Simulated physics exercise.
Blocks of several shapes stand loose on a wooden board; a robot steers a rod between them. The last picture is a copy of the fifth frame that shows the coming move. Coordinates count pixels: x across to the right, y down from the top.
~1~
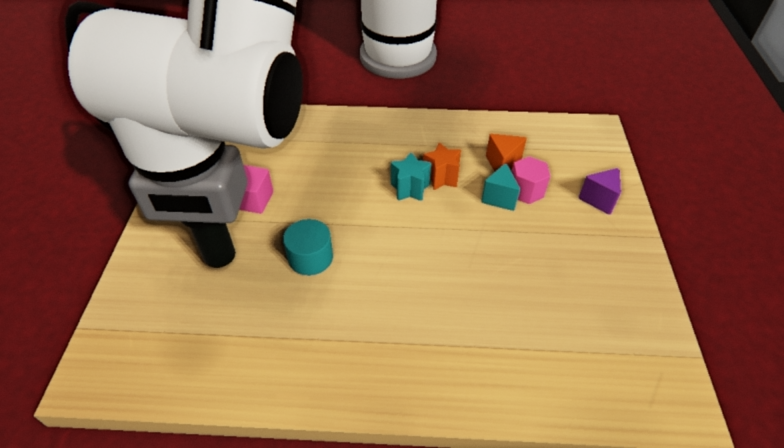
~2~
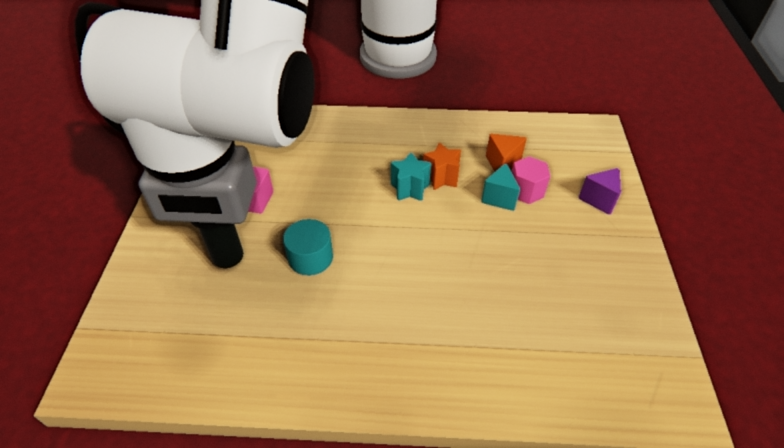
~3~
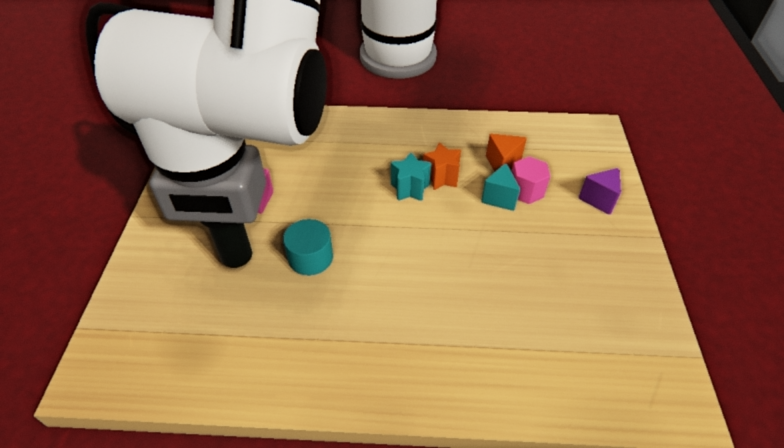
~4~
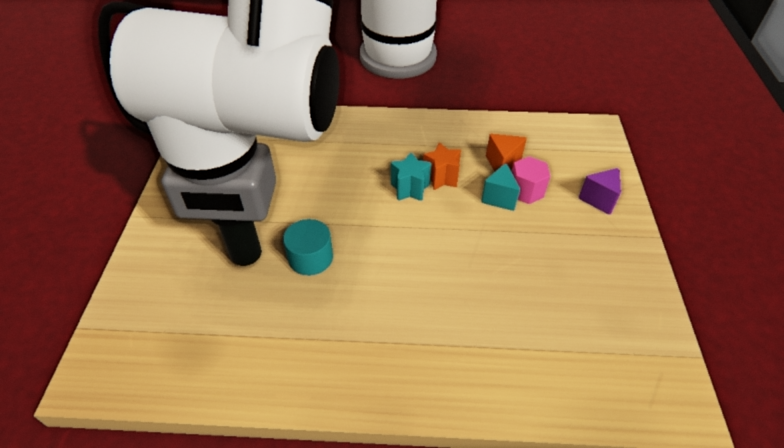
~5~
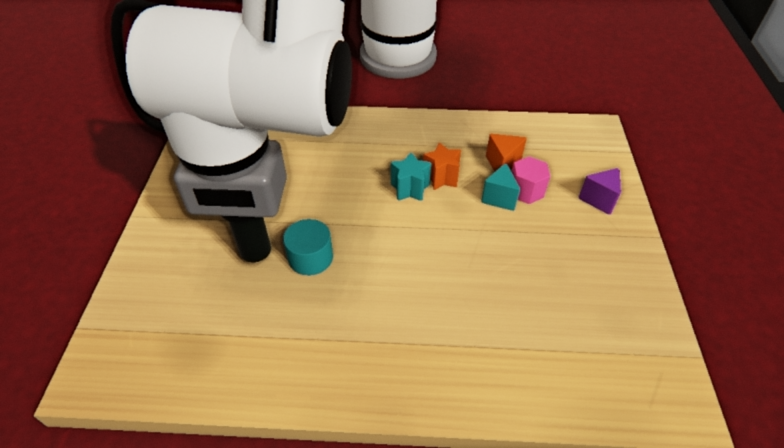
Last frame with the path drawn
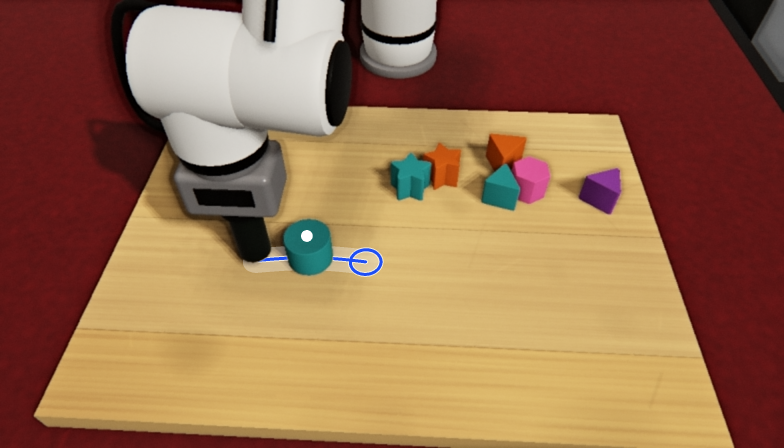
A robot arm moves its black rod slightly right across the board, nearing a turquoise cylinder.
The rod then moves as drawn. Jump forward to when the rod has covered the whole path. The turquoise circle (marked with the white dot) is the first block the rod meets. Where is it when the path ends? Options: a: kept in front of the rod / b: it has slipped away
It's a.
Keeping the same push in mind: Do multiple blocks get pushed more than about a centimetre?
It seems not.
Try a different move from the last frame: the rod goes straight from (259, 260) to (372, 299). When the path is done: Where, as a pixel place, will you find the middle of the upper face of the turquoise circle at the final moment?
I think it will end close to (343, 234).
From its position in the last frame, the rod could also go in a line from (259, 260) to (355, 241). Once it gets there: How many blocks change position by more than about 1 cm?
Total moved: One.
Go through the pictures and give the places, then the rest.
The first frame shows lower end of the rod (220, 256), tops of blocks, pink square (247, 177), turquoise circle (307, 236).
The second frame shows rod (228, 256), blocks as before.
The third frame shows rod (237, 256), blocks as before.
The fourth frame shows rod (246, 254), blocks as before.
The fifth frame shows rod (256, 251), pink square hidden, turquoise circle (307, 236).
The drawn path runs from (259, 260) over (295, 258) and (330, 258) to (366, 262); the dot is on the turquoise circle.
What follows on the original path. One third of the way, rod (293, 248); turquoise circle (331, 235).
Two thirds of the way, rod (330, 249); turquoise circle (368, 234).
At the end, rod (365, 252); pink square not moved; turquoise circle (403, 232).
